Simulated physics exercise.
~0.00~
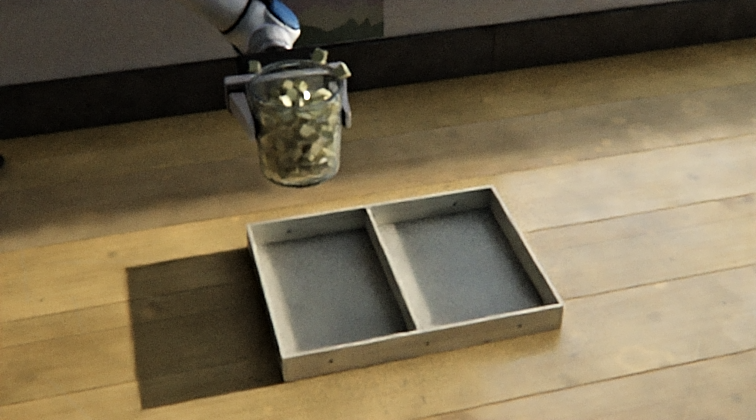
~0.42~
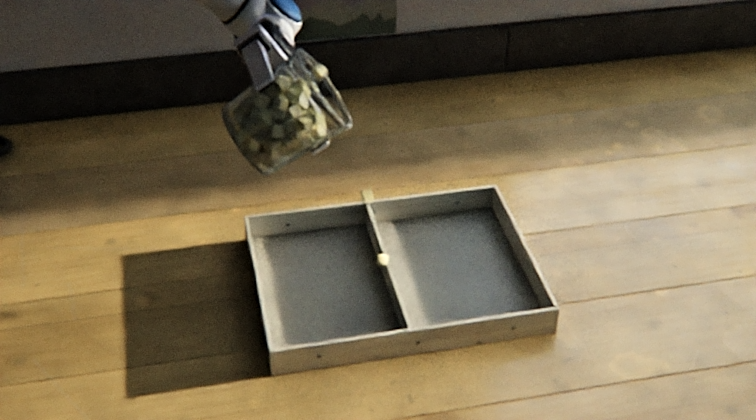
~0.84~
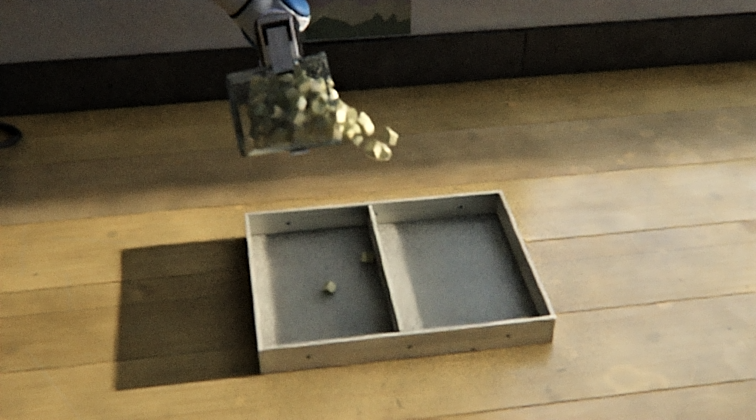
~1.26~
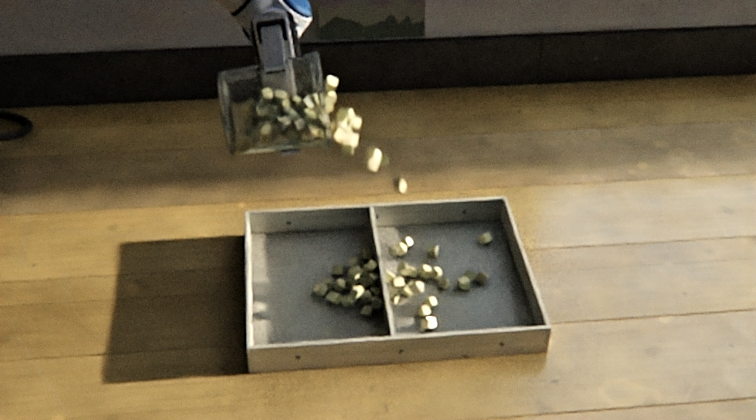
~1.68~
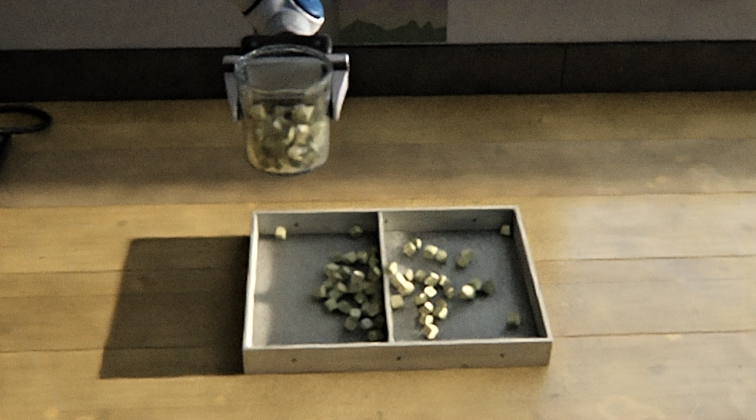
A robot arm tips a clear cup, spills pale cubes into a divided tray, then rights it.
